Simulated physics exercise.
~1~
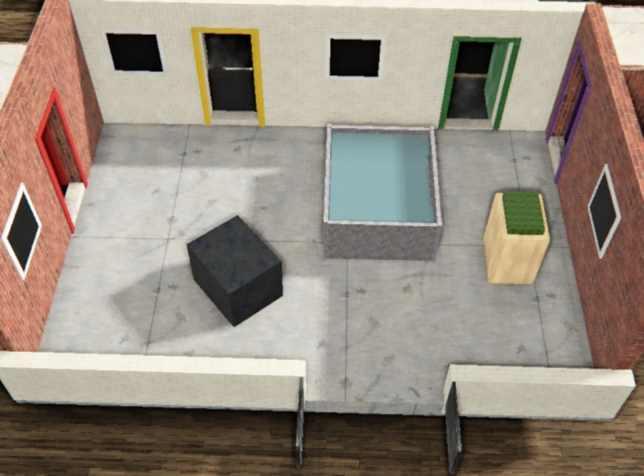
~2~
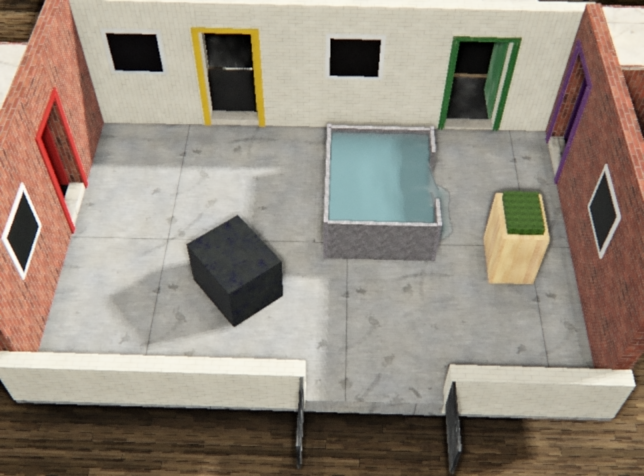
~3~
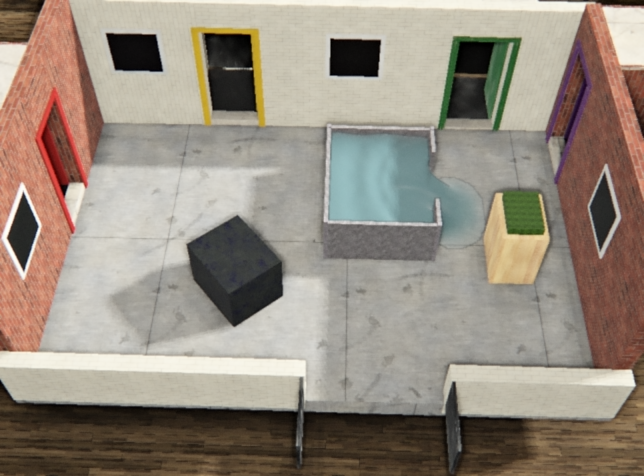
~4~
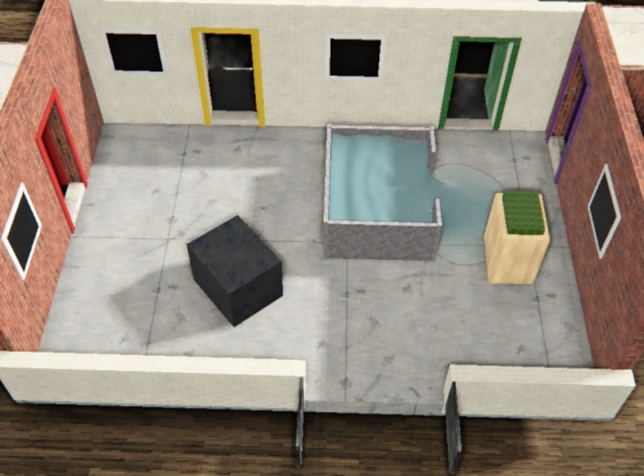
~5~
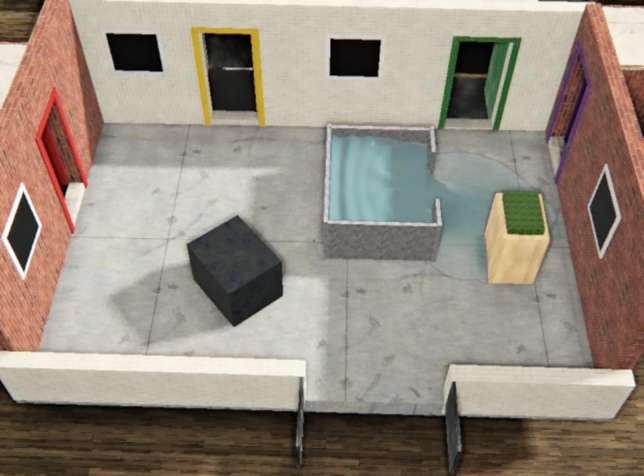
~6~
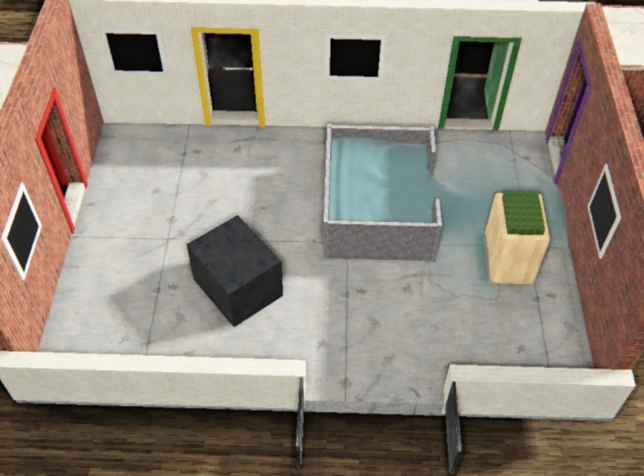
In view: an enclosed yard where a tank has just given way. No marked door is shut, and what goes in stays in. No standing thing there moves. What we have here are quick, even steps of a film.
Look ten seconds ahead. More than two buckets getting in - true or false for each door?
Yellow door: False; green door: True; purple door: True; red door: False.
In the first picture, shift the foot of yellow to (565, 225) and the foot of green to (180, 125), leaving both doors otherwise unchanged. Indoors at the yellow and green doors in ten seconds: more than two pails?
My reading: The yellow door exceeds the limit, the green door stays within the limit.
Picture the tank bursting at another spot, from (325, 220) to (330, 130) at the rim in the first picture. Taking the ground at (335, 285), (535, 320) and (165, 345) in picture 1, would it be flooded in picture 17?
Submerged, unwetted, unwetted.
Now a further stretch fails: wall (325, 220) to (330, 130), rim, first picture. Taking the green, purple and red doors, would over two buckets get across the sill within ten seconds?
So, taking them in turn: Green door doesn't reach it, purple door doesn't reach it, red door tops the limit.
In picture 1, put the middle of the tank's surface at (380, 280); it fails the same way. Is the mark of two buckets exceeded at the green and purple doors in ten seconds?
Log: Green breaks the limit; purple misses the mark.
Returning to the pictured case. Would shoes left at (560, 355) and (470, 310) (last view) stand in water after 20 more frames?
Result, in the order given: Wetted / wetted.
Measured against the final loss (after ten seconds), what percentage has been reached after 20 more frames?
About 40 per cent.
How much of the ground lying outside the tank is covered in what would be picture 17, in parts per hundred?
Roughly 30 percent, I'd say.
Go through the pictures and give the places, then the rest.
Still water in the water tank at (381, 176), in the first frame.
Water pours out at (429, 200) and has run to (441, 236), in the second frame.
Water pours out at (429, 201) and has run to (480, 229), in the third frame.
The front is at a hidden place, out from the gap at (429, 201), in the fourth frame.
Water pours out at (429, 201) and has run to (552, 216), in the fifth frame.
Water pours out at (429, 200) and has run to (569, 245), in the sixth frame.
A moment on, water covers 20 % of the floor; the yellow door not reached, the green door wet at the sill, nothing in, the purple door under two buckets in, the red door not reached.
Next, water covers 30 % of the floor; the yellow door not reached, the green door under two buckets in, the purple door over two buckets in, the red door not reached.
Then, water covers 40 % of the floor; the yellow door not reached, the green door over two buckets in, the purple door far over two buckets in, the red door not reached.
Later, water covers 75 % of the floor; the yellow door wet at the sill, nothing in, the green door far over two buckets in, the purple door far over two buckets in, the red door wet at the sill, nothing in.
In the end, water covers 95 % of the floor; the yellow door wet at the sill, nothing in, the green door far over two buckets in, the purple door far over two buckets in, the red door wet at the sill, nothing in.
